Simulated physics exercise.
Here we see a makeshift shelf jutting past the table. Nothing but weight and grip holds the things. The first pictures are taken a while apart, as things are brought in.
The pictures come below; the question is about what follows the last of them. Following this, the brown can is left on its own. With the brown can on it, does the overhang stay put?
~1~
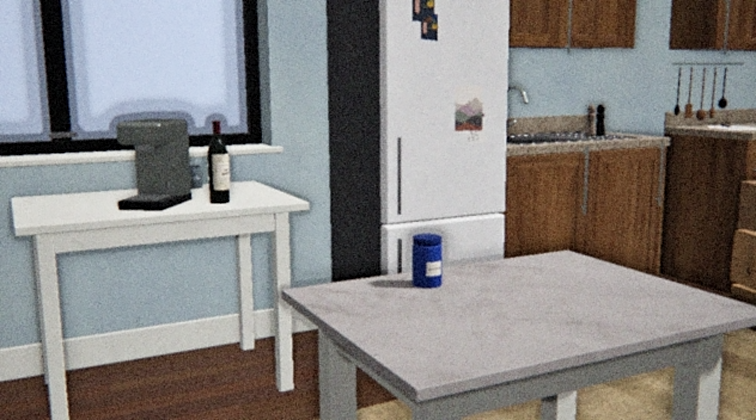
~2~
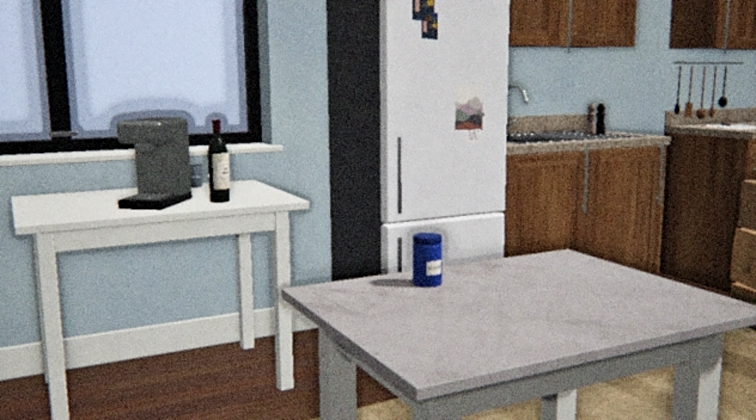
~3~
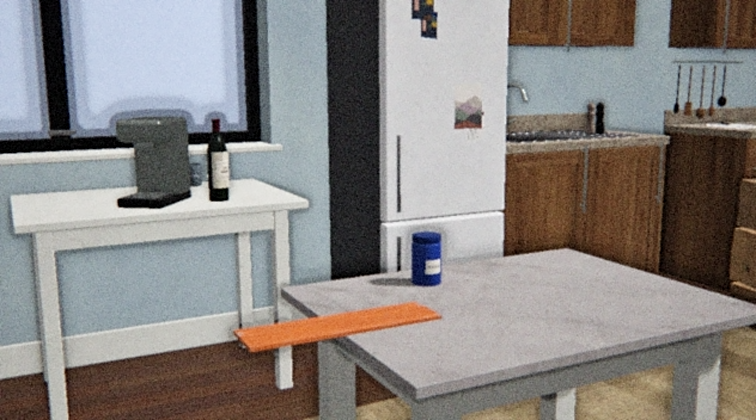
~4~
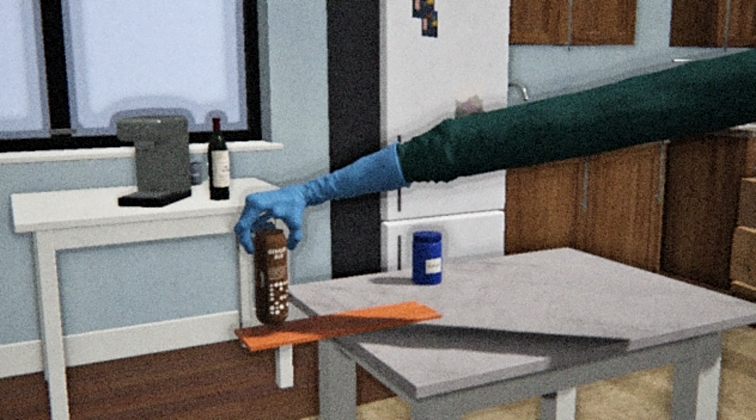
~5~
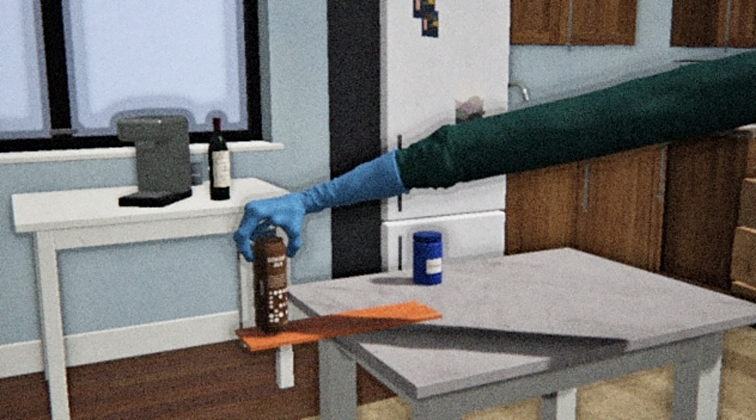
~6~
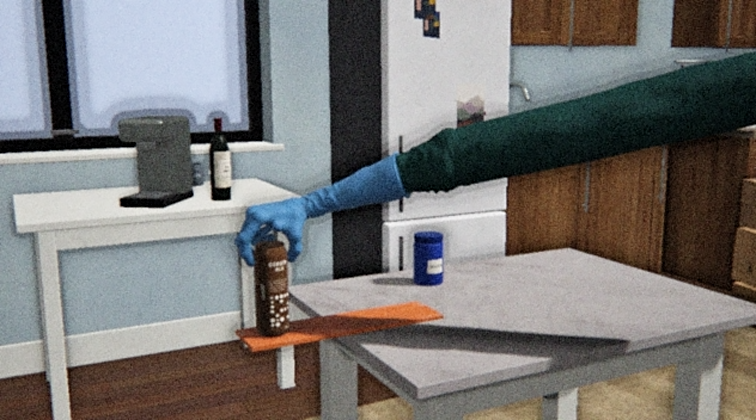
Plummets.
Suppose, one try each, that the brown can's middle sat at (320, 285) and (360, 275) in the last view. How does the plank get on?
Well, first it tumbles down, and then in the second try it stays in place.
Then, 0.40 s after the last picture, orange plank and brown can now down on the floor or falling.
Then, 0.60 s after the last picture, things are still on the move.
At rest, down on the floor or falling, orange plank and brown can; blue jar in place. The plank goes over.
